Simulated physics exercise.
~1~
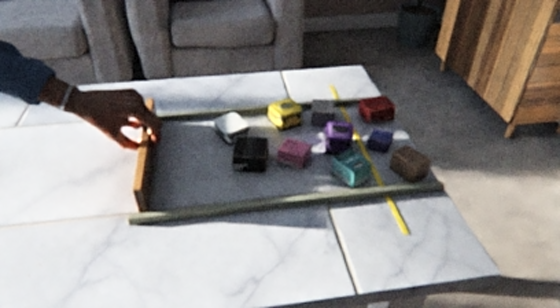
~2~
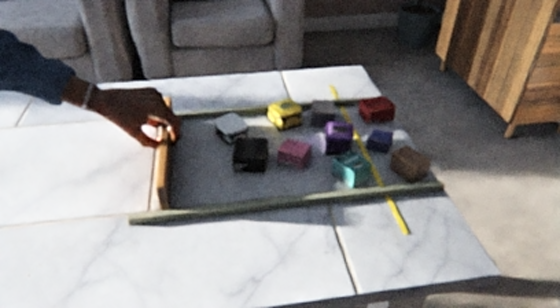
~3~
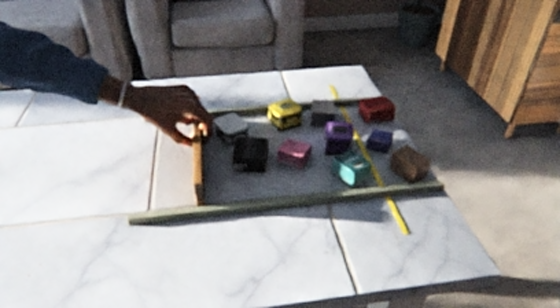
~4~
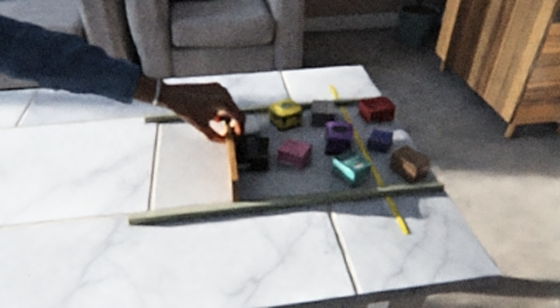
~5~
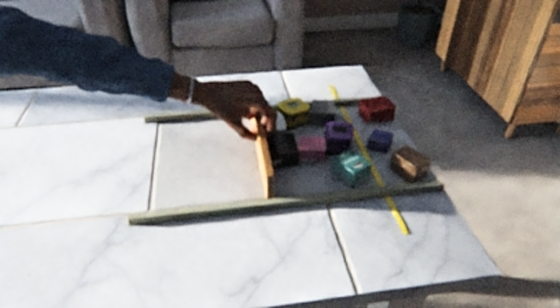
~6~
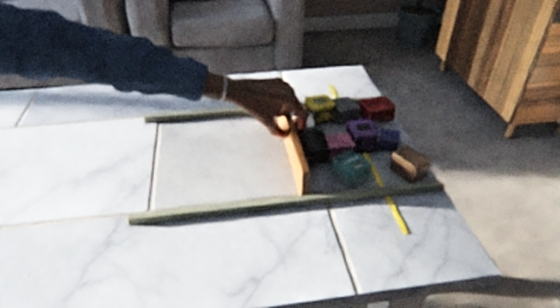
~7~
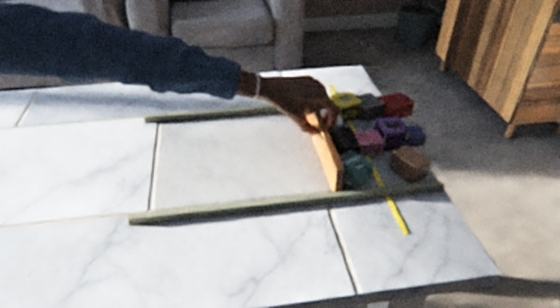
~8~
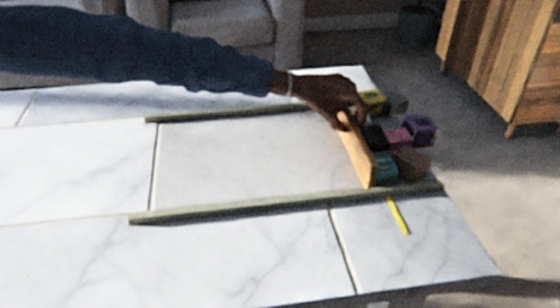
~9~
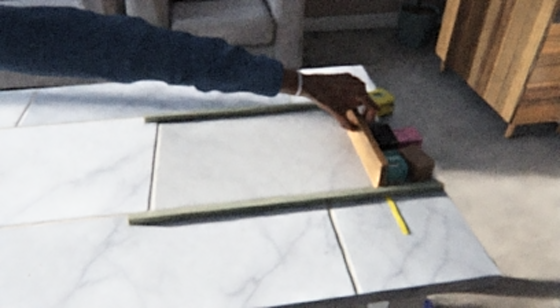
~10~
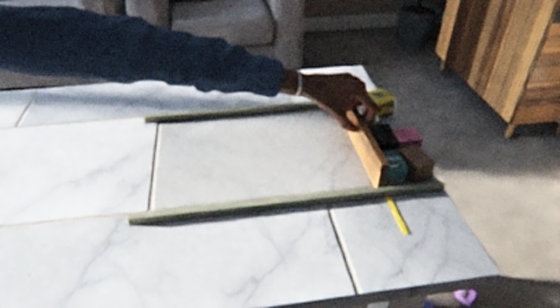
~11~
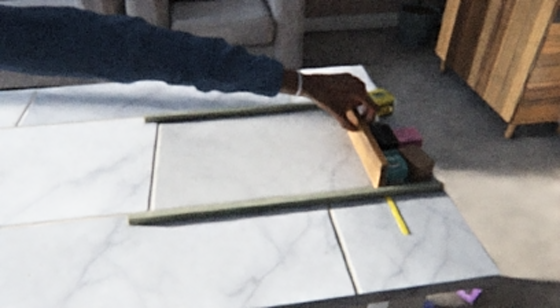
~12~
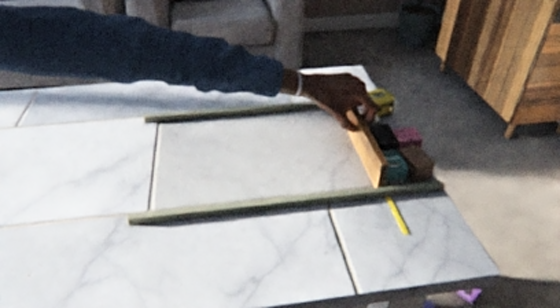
A hand in a dark blue sleeve holds an upright wooden board at the left of a strip on a white marble table, seen from above in a room with grey armchairs and a wooden cabinet. To the right sit small boxes and blocks in red, yellow, grey, black, pink, purple, blue, teal and brown, around a yellow tape line. The hand pushes the board steadily right between two rails, gathering the pieces and driving them toward the far edge. The red, grey, purple and blue ones go over. The board stops near the tape, with the yellow, black, pink, teal and brown pieces still crowded at the edge, while a purple piece shows below the table.
